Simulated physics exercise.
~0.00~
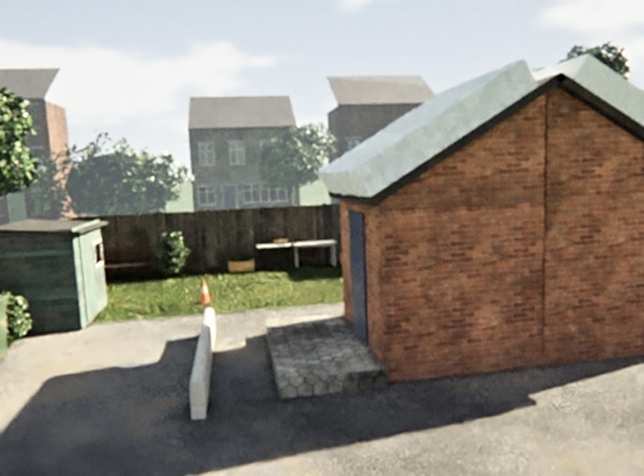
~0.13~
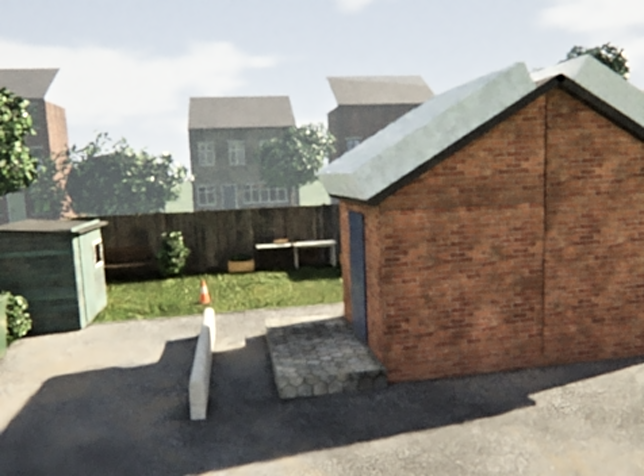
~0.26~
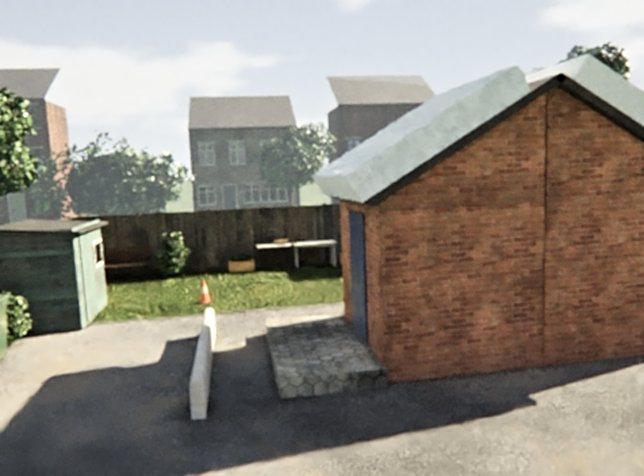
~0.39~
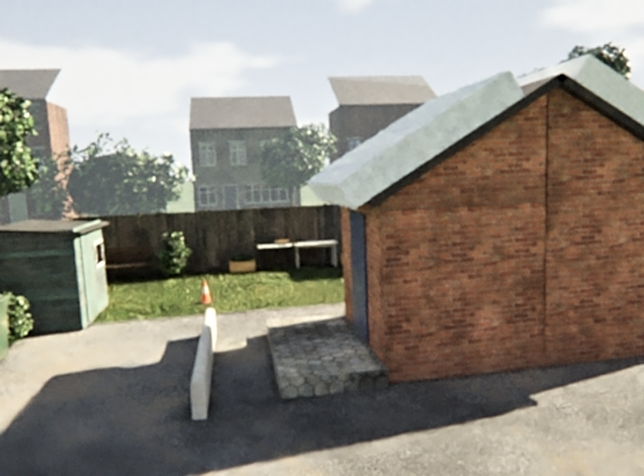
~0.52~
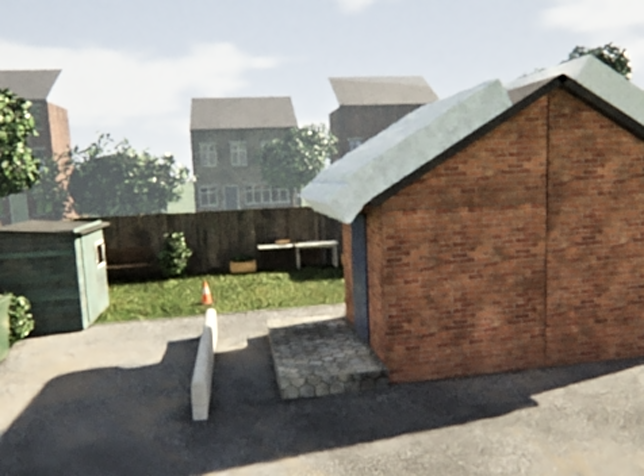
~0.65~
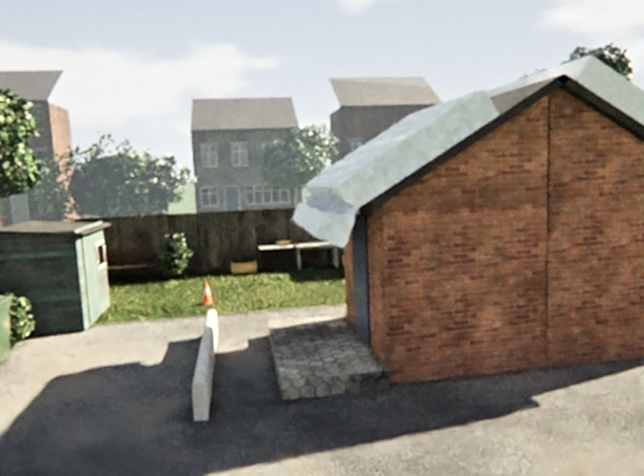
Snow layer sliding slowly down the left roof slope of a brick building, pushing past the eaves, cracking and bending downward.
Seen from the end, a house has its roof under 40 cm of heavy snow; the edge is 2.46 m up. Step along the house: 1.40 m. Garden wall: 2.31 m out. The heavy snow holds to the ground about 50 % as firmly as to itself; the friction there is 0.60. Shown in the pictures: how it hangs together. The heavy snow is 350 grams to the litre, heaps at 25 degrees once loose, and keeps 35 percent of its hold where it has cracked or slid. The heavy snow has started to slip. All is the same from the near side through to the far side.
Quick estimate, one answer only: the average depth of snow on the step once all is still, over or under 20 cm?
I would say under.
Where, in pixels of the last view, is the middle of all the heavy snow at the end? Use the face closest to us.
It sits close to (218, 386) in the last view.
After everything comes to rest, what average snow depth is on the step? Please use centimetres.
The average comes out at roughly 14 cm.
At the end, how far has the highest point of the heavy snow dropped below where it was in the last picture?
I'd put it at something like 3.1 m.
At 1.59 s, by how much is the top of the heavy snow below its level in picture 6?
Around 2.2 metres, give or take.
By 1.08 s, 60 % of the snow is still up on the roof and 40 % is falling or down.
By 1.59 s, none of the snow is still up on the roof and all is falling or down.
By 2.09 s, none of the snow is still up on the roof and all is falling or down.
By 2.60 s, none of the snow is still up on the roof and all is falling or down.
By 3.00 s, at the end, none of the snow is still up on the roof and the snow on the step is 14 cm deep on average.
